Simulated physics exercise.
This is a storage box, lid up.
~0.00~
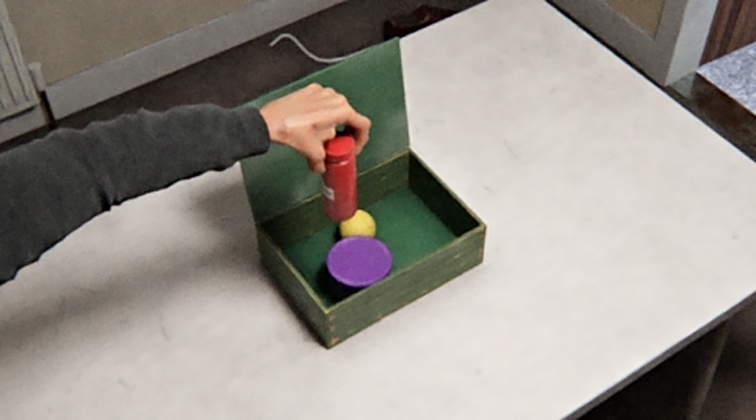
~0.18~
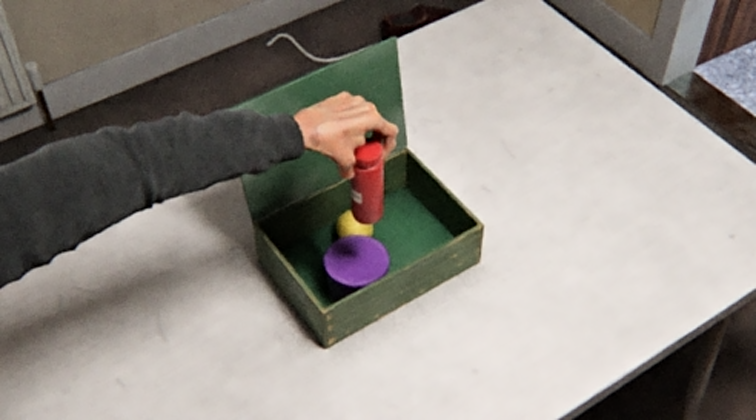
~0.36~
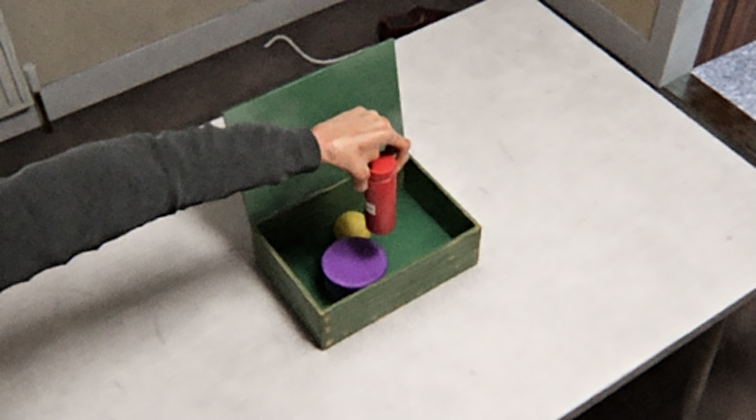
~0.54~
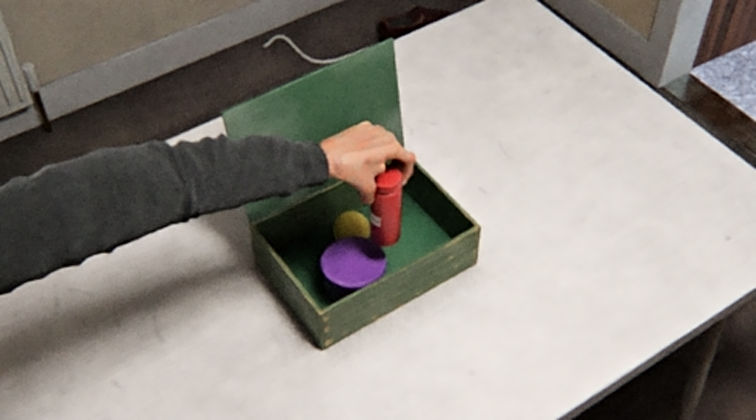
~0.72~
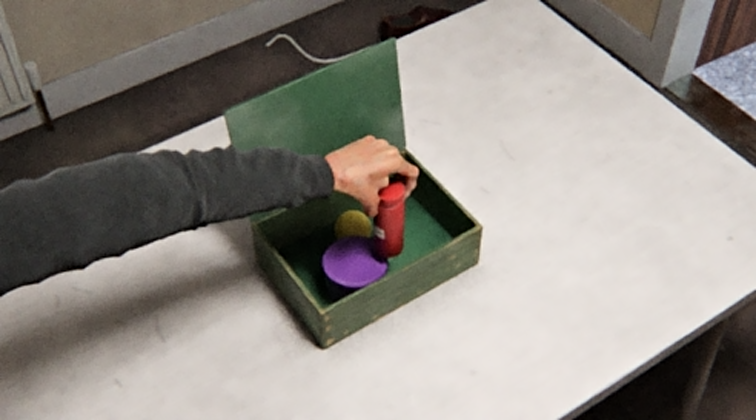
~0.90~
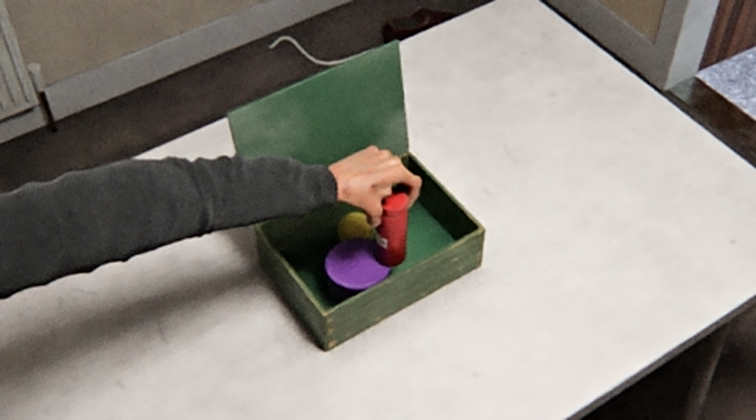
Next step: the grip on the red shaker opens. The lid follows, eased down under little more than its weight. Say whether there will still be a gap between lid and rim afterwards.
There will be no gap.
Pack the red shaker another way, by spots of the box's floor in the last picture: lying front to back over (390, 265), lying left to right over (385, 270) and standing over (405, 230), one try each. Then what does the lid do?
In the first case it closes; in the second case it is held up; in the third case it is held up.
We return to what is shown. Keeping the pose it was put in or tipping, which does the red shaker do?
Result: It leans over.
By 1.40 s, red shaker tilted by 72° near (429, 237).
By 2.20 s, lid 80° above the rim; red shaker on its side near (411, 236).
By 2.60 s, lid 46° above the rim; red shaker on its side near (411, 236); yellow lemon moved a little.
By 2.90 s, lid 7° above the rim; red shaker on its side near (411, 236); yellow lemon moved a little.
When it is over (3.4 s), lid shut; lying over in the box, red shaker; the other 2 as before. End places, in pixels of the last picture, red shaker near (411, 236).
